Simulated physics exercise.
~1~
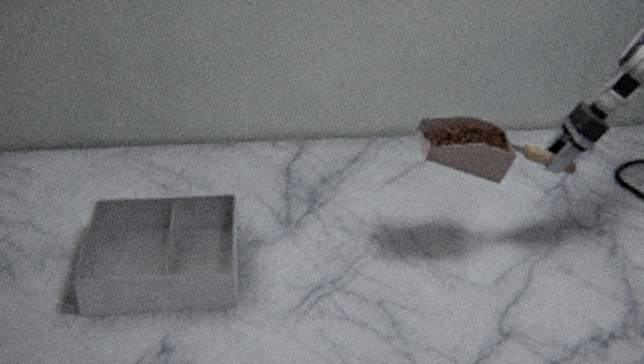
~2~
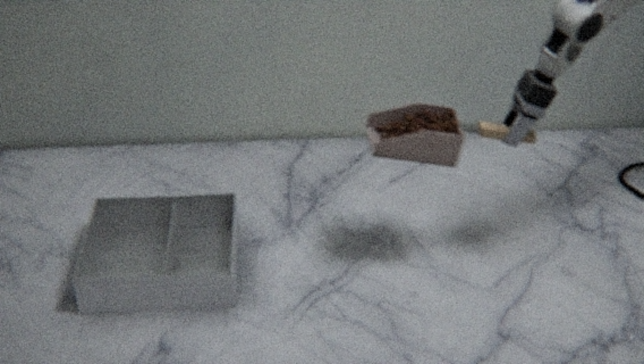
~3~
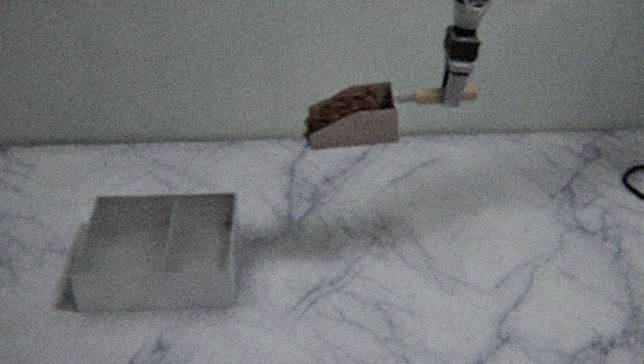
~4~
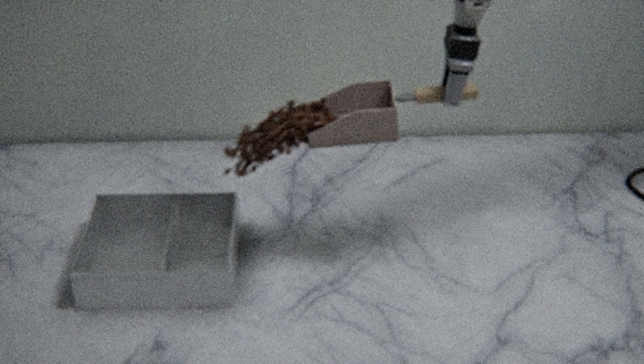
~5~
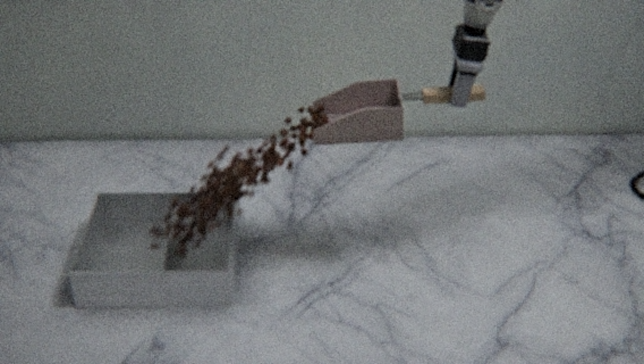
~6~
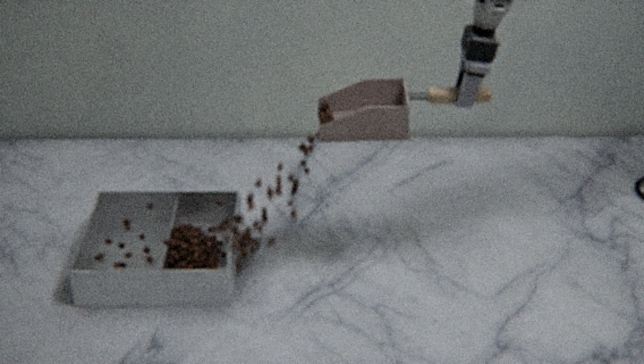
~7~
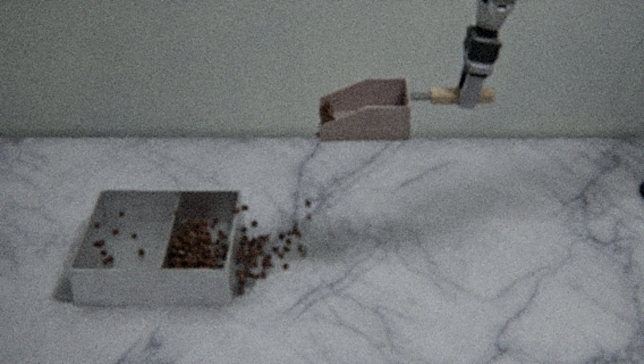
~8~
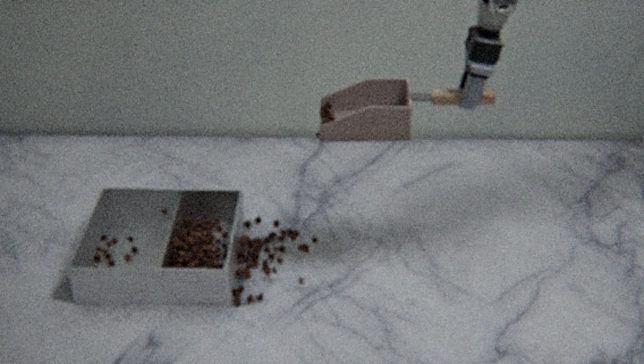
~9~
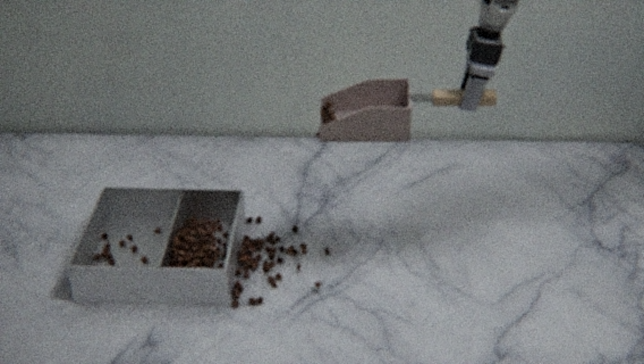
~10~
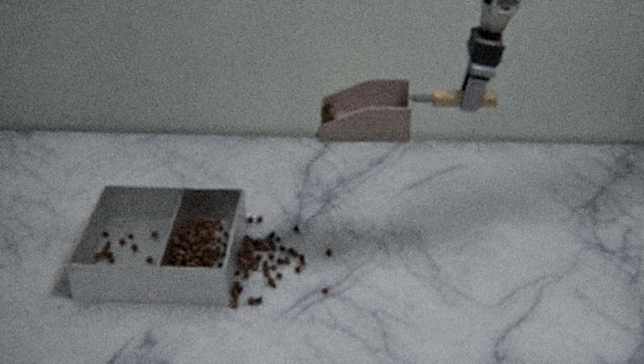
At first, a robot arm holds a scoop full of brown pellets above a marble table, to the right of an open grey box with a dividing wall. The arm swings the scoop left and a little upward, turning it as it goes. It stops short of the box, and the pellets slide out of the open front in a stream that arcs down to the left. Most land in the box's right part, while a few reach the left part. Others spill onto the table beside the box. The nearly empty scoop ends up hanging still, with scattered pellets at rest.
